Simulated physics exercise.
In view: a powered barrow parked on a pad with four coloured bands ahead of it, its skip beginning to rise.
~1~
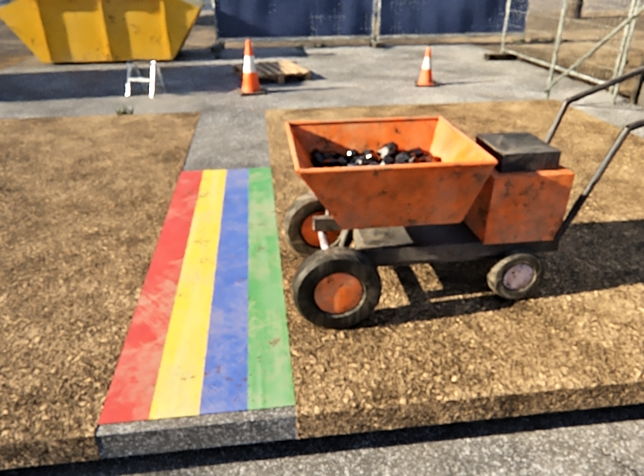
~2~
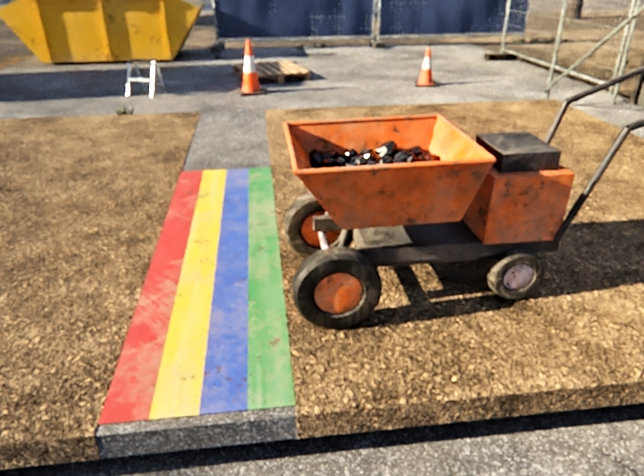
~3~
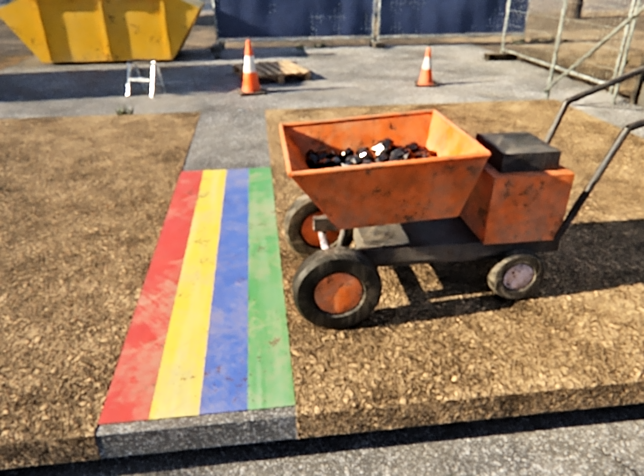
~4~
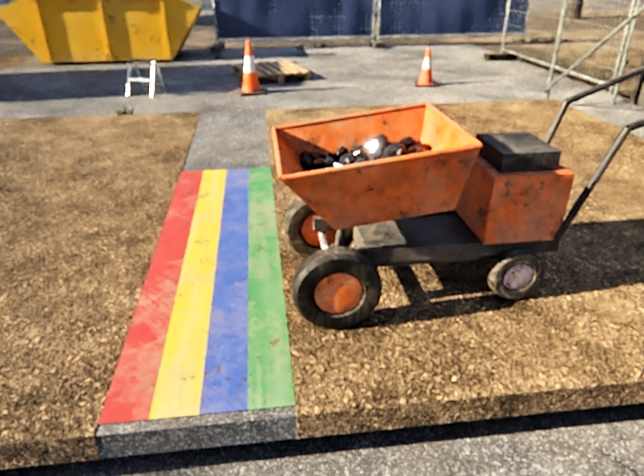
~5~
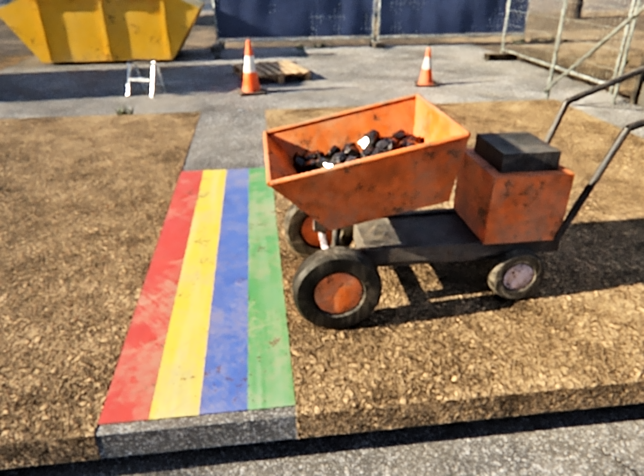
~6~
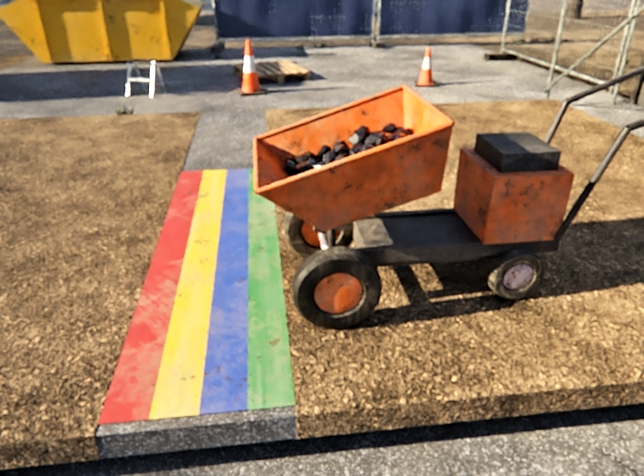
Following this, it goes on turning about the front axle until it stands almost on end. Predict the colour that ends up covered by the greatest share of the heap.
I would say yellow.
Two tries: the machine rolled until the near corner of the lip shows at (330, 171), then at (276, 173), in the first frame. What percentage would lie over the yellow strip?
Close to 30 in a hundred, and close to 20 in a hundred.
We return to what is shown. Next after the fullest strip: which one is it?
In second place: That red strip.
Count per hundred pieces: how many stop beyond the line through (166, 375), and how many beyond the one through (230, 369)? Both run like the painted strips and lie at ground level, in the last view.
About 50 and 90 per cent.
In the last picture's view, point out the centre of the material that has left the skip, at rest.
Roughly at (180, 292).
Soon, skip tipped steeply; all in the skip.
A while on, skip tipped steeply; nearly all in the skip; a small part over the yellow strip.
Towards the end, skip tipped right over; about a third in the skip; a stray few over the blue strip; about a quarter over the yellow strip; about a quarter over the red strip; a small part off the paint.
Finally, skip tipped right over; a small part in the skip; none over the green strip; a small part over the blue strip; about a third over the yellow strip; about a quarter over the red strip; a small part off the paint.
